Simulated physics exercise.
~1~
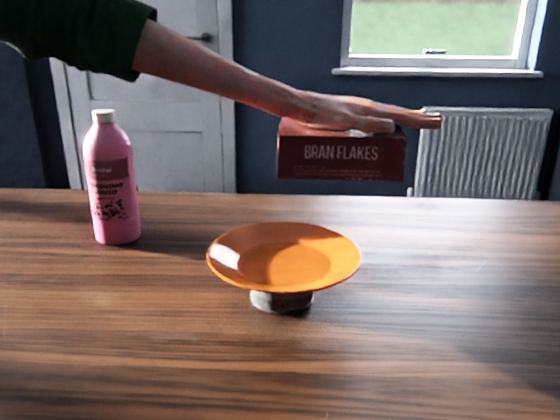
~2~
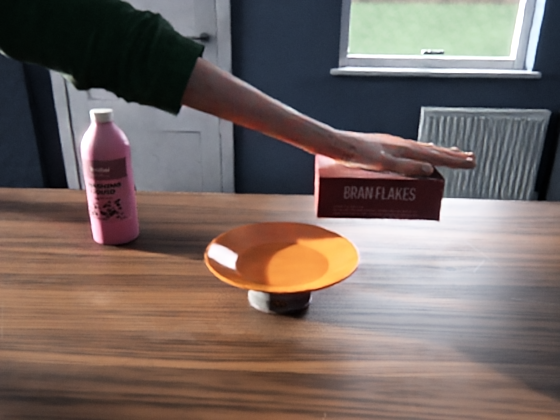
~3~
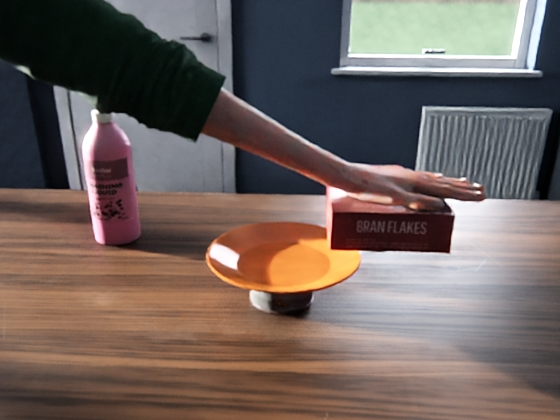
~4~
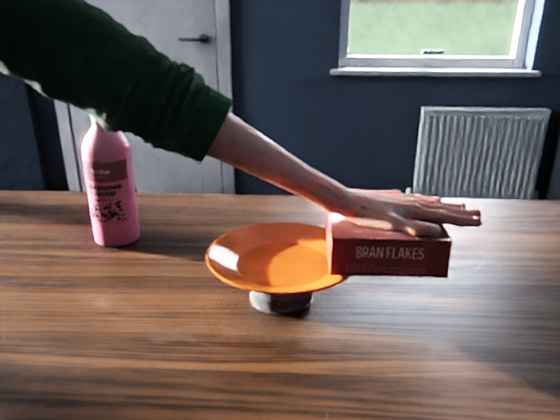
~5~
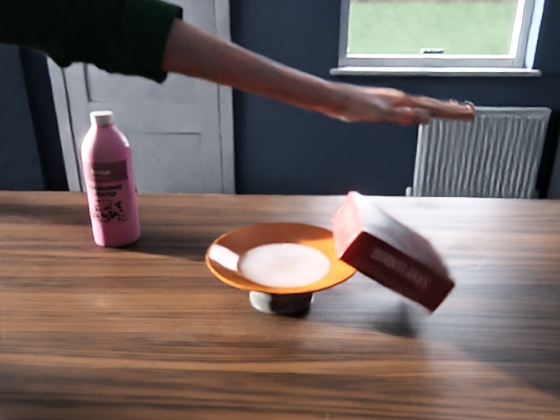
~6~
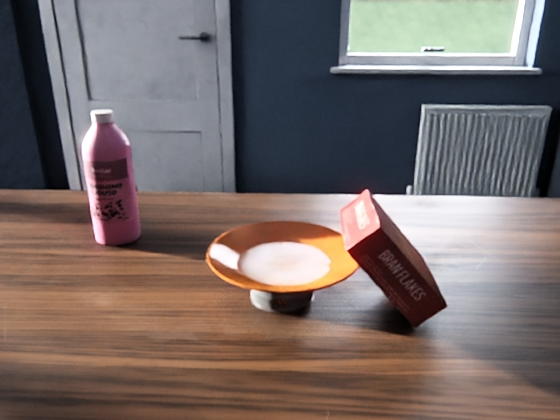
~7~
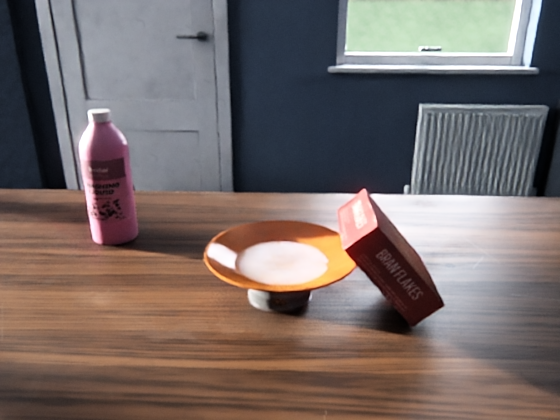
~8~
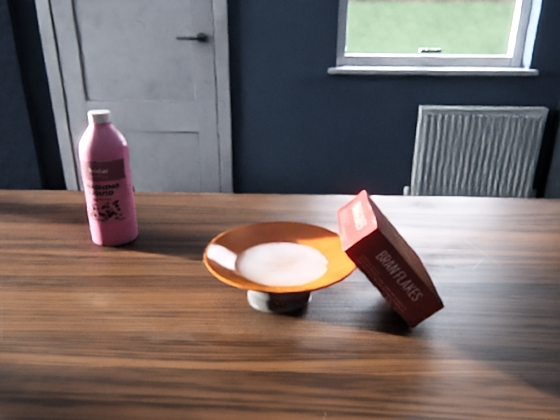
A hand lowers a red packet onto an orange plate's edge, and it tips over, leaning.
